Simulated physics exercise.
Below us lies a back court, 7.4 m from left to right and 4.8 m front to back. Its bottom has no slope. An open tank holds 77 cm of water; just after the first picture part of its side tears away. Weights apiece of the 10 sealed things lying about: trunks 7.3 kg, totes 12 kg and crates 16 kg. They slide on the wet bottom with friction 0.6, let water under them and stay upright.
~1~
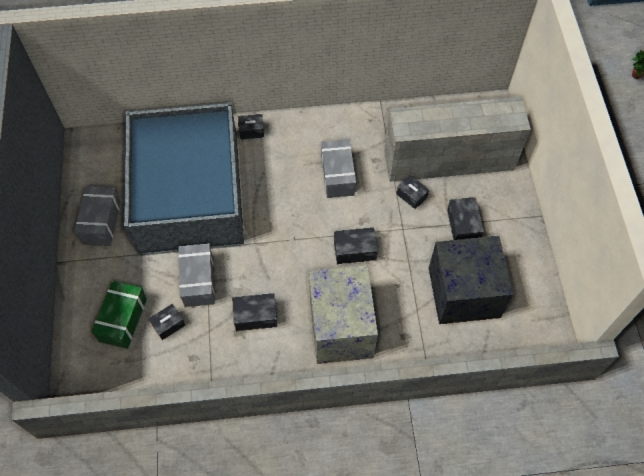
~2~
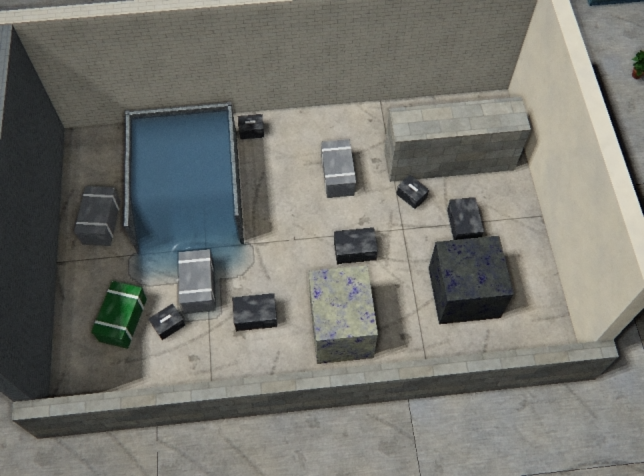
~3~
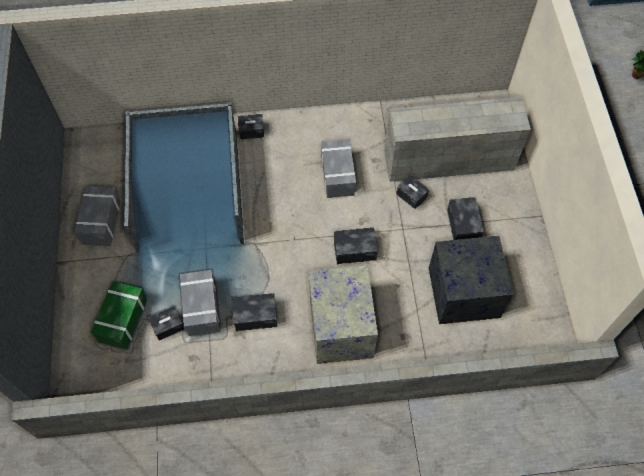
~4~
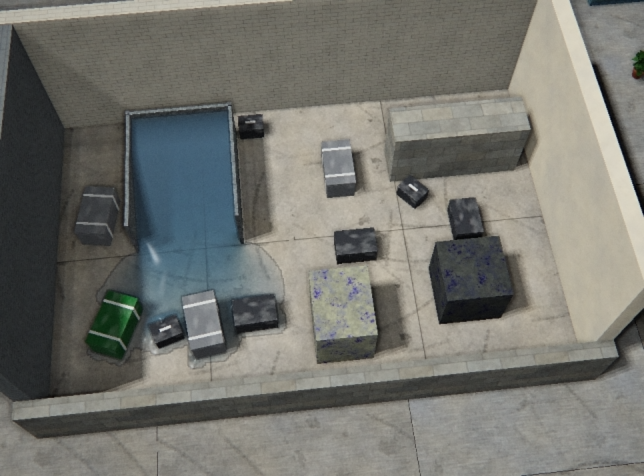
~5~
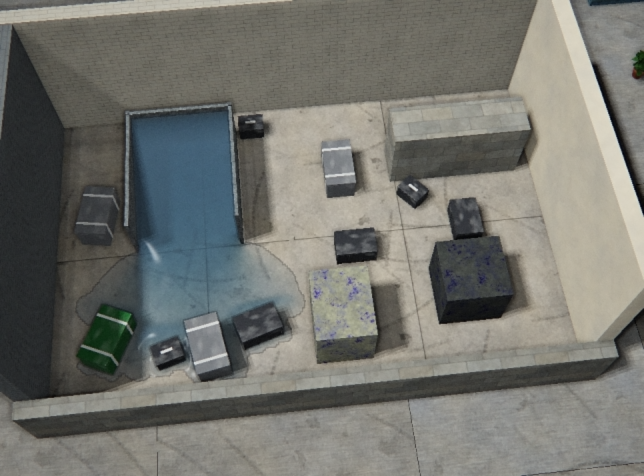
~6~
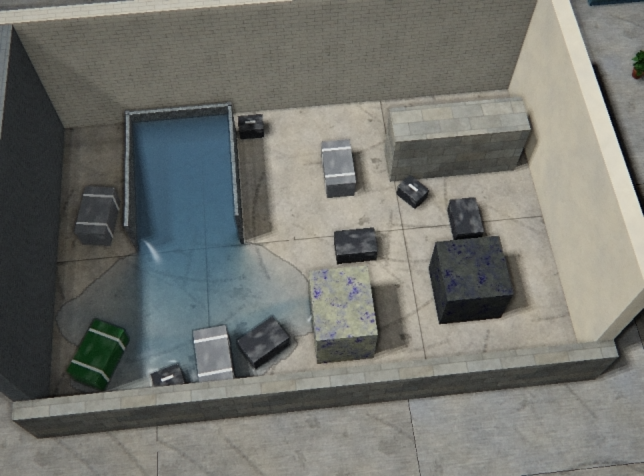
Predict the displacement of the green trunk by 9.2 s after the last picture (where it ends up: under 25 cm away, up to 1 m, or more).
The green trunk travels far.
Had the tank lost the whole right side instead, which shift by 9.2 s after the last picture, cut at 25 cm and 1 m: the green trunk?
In that case the green trunk is nudged along.
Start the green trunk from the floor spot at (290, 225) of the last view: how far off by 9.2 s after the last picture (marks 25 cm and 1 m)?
It travels far.
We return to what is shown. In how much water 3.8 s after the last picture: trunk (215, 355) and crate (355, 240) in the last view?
About 4 and 3 cm.
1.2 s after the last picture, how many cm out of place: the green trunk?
Roughly 80 cm by then.
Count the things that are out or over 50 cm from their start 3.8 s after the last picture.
I count 6.
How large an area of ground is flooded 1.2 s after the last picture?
Roughly 13 m2.
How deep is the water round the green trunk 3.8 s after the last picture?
About 8 cm.
Then, 1.2 s after the last picture the green trunk is near (60, 336), 0.8 m from its start, afloat; 4 afloat.
Then, 3.8 s after the last picture the green trunk is near (97, 171), 2.3 m from its start, afloat; 6 afloat.
Then, 6.2 s after the last picture the green trunk is near (97, 170), 2.3 m from its start, afloat; 5 afloat.
Then, 9.2 s after the last picture the green trunk is near (97, 171), 2.3 m from its start, afloat; 5 afloat.
